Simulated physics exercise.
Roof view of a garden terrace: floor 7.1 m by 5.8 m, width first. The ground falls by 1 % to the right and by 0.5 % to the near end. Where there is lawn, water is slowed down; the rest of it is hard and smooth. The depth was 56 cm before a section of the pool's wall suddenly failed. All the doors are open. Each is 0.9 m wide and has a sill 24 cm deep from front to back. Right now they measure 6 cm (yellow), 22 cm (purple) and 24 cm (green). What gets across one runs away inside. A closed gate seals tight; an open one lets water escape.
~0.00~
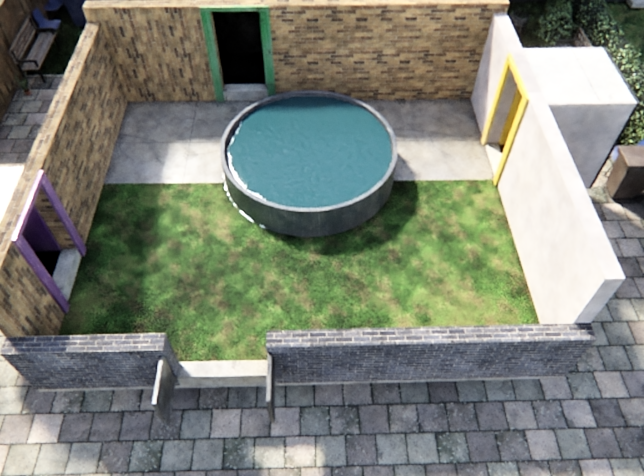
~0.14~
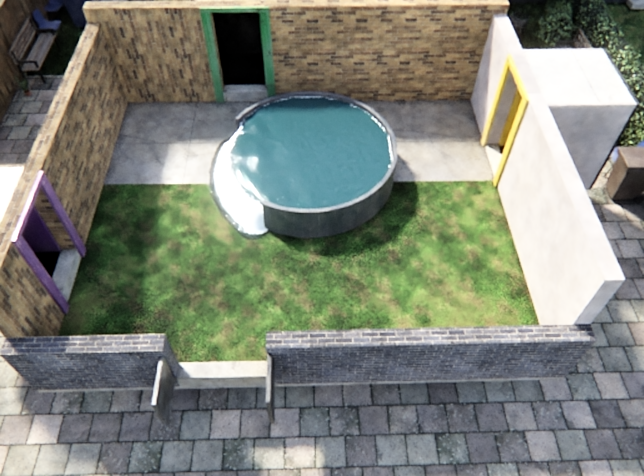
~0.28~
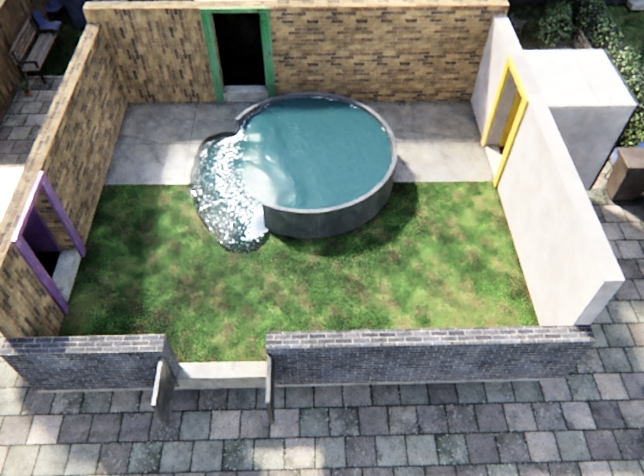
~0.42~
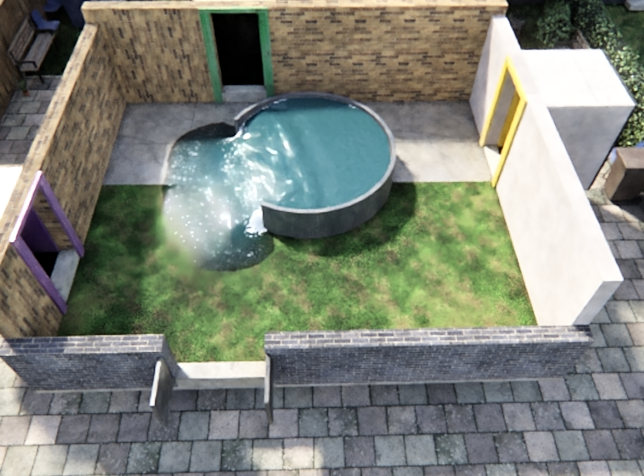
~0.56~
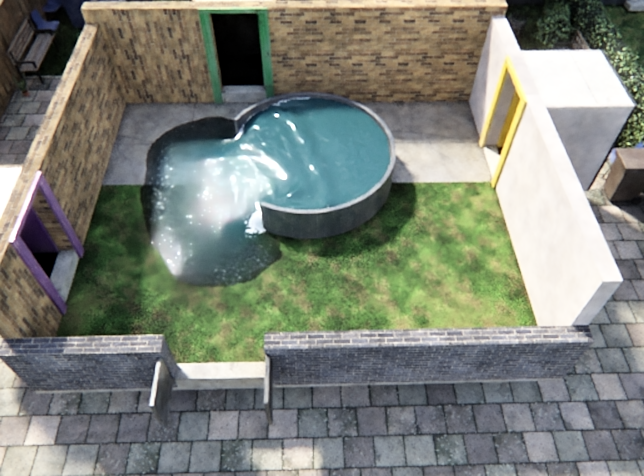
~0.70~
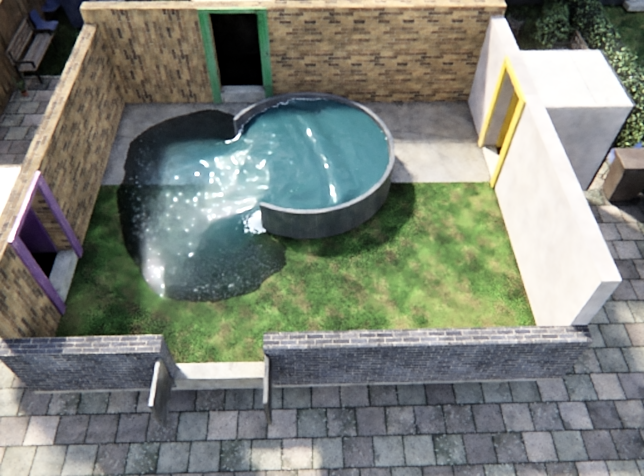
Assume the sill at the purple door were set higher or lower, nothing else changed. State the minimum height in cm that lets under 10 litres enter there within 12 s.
Some 19 cm above the ground.
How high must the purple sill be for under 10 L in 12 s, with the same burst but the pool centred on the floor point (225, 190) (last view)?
Near 26 cm.
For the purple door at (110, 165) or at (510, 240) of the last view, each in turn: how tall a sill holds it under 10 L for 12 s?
Roughly 27 and 10.5 cm.
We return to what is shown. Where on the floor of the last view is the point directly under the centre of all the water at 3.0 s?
Centre of mass: About (213, 198) px.
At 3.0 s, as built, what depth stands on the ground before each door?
Depth at yellow 0 cm, at purple 21 cm, at green 3 cm.
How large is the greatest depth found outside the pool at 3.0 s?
I'd put it near 36 cm.
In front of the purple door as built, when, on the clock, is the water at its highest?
It peaks around 2.2 s.
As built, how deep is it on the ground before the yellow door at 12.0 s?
It works out to about 9.5 centimetres deep.
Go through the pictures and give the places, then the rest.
The pool at (309, 148) is whole and still, 56 cm deep; the purple door at (50, 240) is dry, in the first frame.
The front is at (248, 234), 0.3 m from the gap at (229, 180); 0.6 m2 of floor is wet, 56 cm left at the back, in the second frame.
Water pours out at (229, 183) and has run 0.7 m, to (229, 246); about 10 cm deep outside, 56 cm at the back, in the third frame.
The gap is at (228, 184), the front 1.2 m out at (200, 262); the back of the pool holds 56 cm, in the fourth frame.
Water pours out at (228, 184) and has run 1.5 m, to (186, 278); about 6 cm deep outside, 56 cm at the back, in the fifth frame.
Water pours out at (227, 184) and has run 1.9 m, to (164, 291); about 5 cm deep outside, 56 cm at the back; 1.0 m in a straight line remain to the purple door at (46, 242), in the sixth frame.
After 1.4 s water covers 35 % of the floor, deepest (30 cm) near (103, 180); it has not reached the purple door.
After 3.0 s water covers 45 % of the floor, deepest (36 cm) near (54, 342); 21 cm at the purple door, 0 litres in over its 22 cm sill.
After 12.0 s water covers 100 % of the floor, deepest (14 cm) near (542, 355); 6 cm at the purple door, 2 litres in over its 22 cm sill.
At the purple door as built, the water arrived by 1.5 s and peaked near 23 cm at 2.2 s.
With a sill of 17 cm, 21 litres would have come in within the 12 s; with 23 cm, 1 litre. So under 10 litres takes about 19 cm.
